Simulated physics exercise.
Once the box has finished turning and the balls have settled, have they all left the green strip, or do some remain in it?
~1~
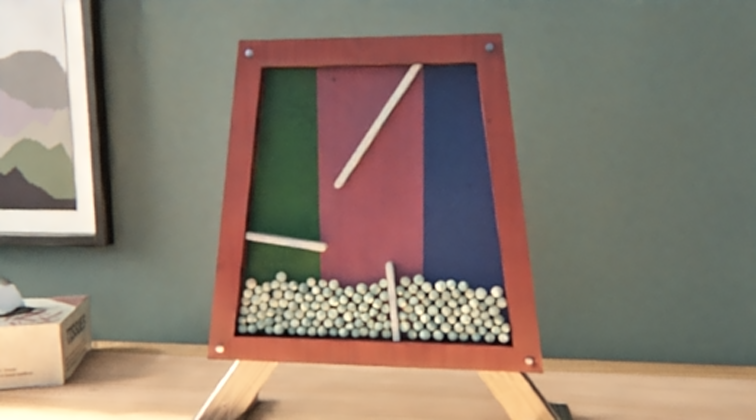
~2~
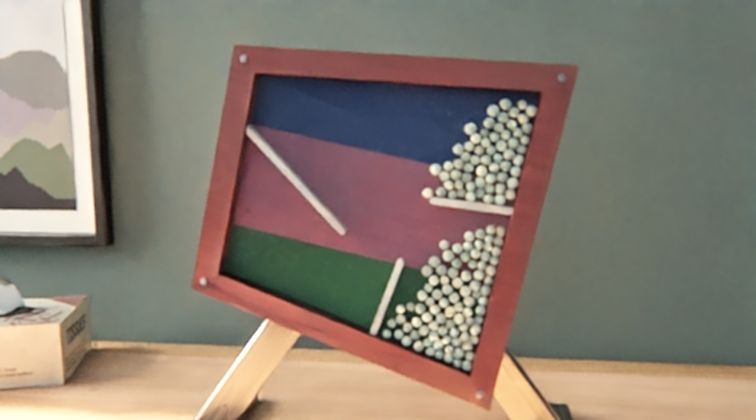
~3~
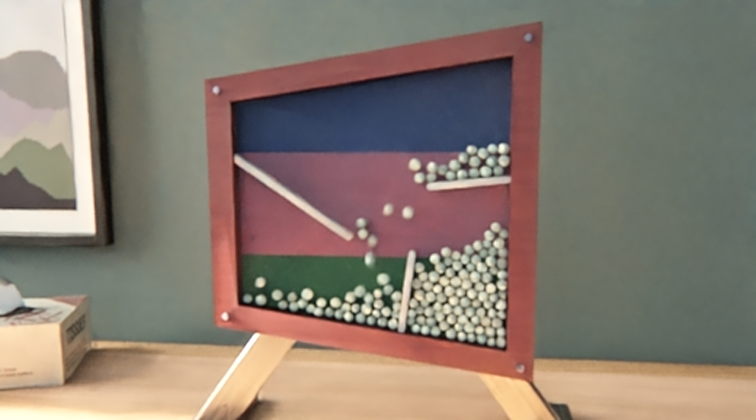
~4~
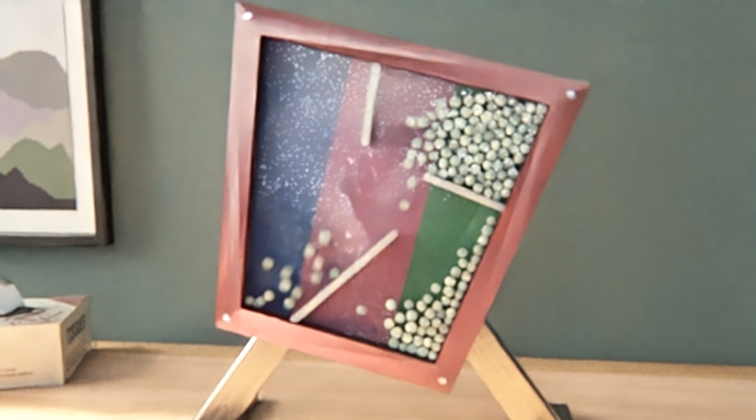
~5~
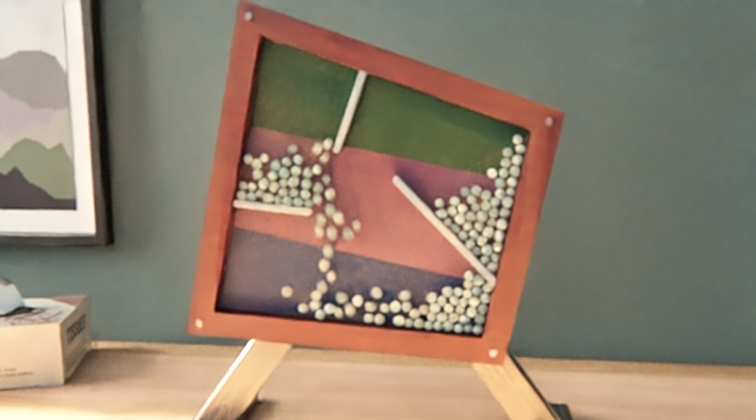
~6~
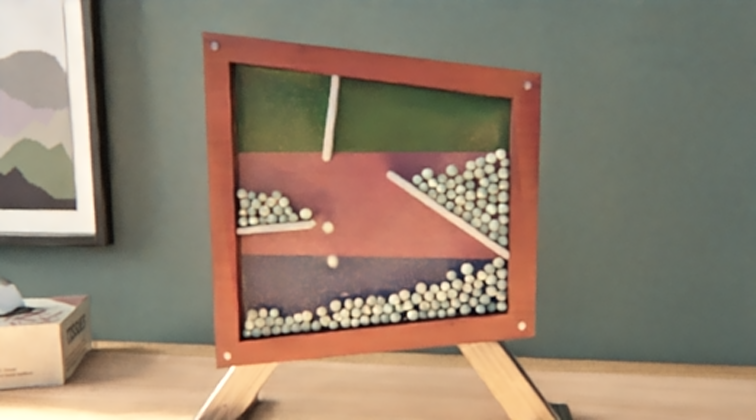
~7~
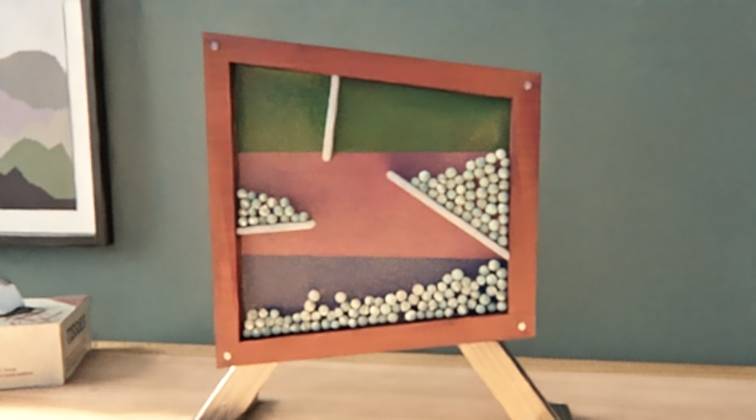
They have all left the green strip, which ends up empty at the top. The balls are shared between the blue strip at the bottom and the pink one in the middle, with a large portion in each.
